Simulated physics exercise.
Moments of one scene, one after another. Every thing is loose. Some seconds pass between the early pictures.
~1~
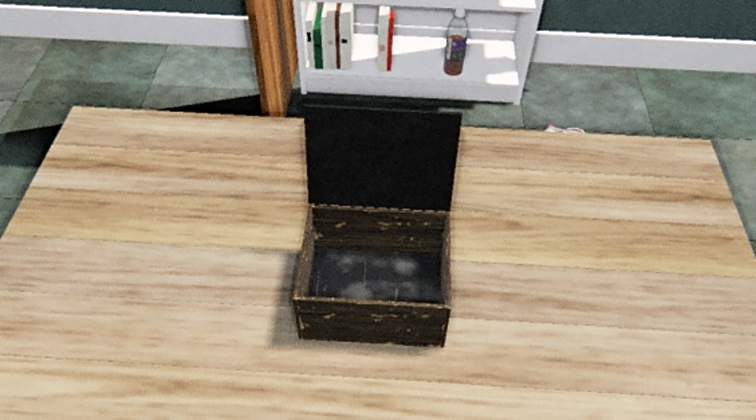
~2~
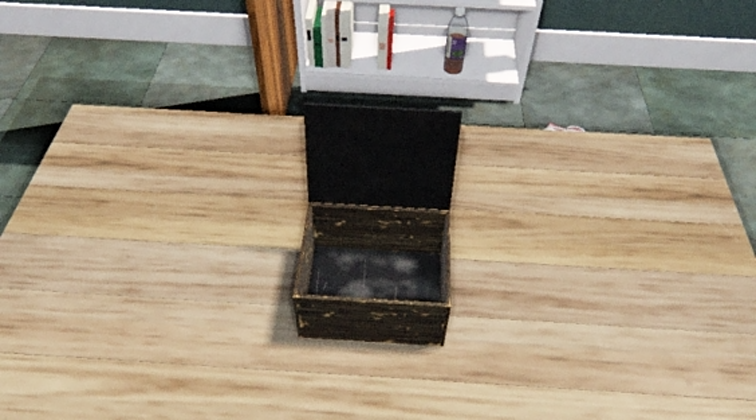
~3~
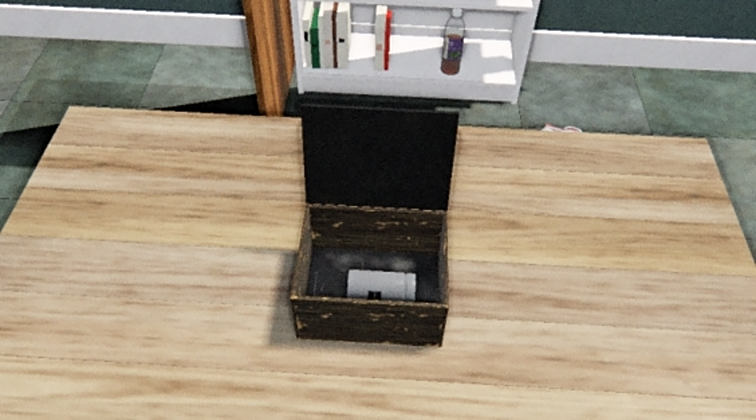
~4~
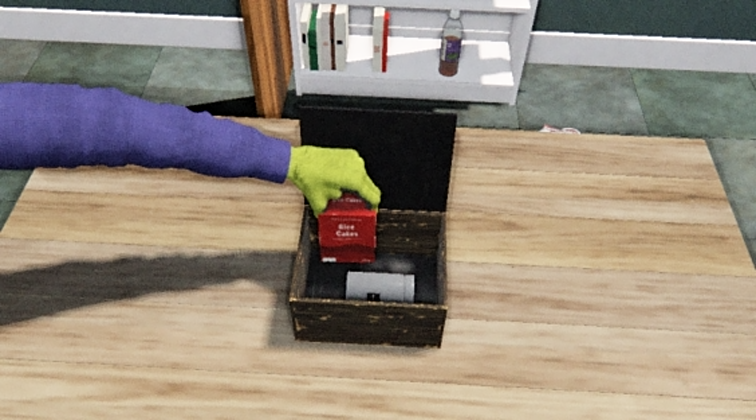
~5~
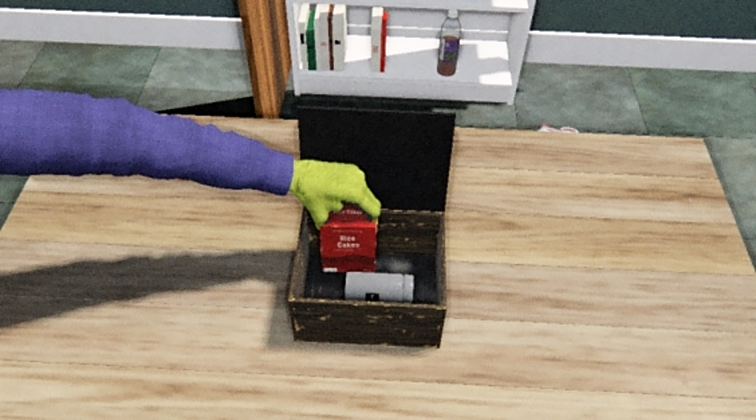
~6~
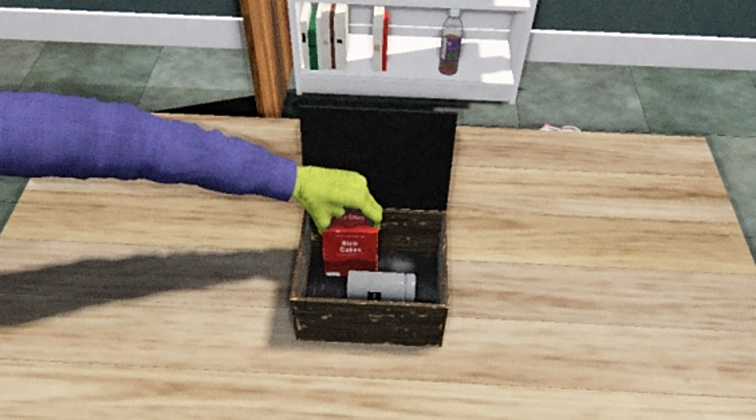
A grey shaker appears lying in the open, empty wooden box on the table. Then a purple-sleeved arm with a yellow-green hand reaches in from the left, holding a red packet above the box, and lowers it slightly until it is inside behind the shaker, still gripped.
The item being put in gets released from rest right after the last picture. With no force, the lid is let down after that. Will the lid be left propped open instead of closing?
You can see the lid can't settle down properly.
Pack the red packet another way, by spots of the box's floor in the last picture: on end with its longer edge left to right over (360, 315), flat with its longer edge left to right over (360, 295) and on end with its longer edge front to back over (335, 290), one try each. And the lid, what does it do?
So: First open, second shut tight, third open.
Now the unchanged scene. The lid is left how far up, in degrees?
Near 30°.
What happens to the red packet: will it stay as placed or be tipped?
Simply put, it remains unturned.
Then, 1.10 s later than the last frame, lid starting down.
Then, 1.60 s later than the last frame, lid 60° above the rim.
Then, 2.00 s later than the last frame, lid 36° above the rim.
When it is over, lid 28° above the rim; both as before. End places, in pixels of the last picture, red packet near (351, 248).
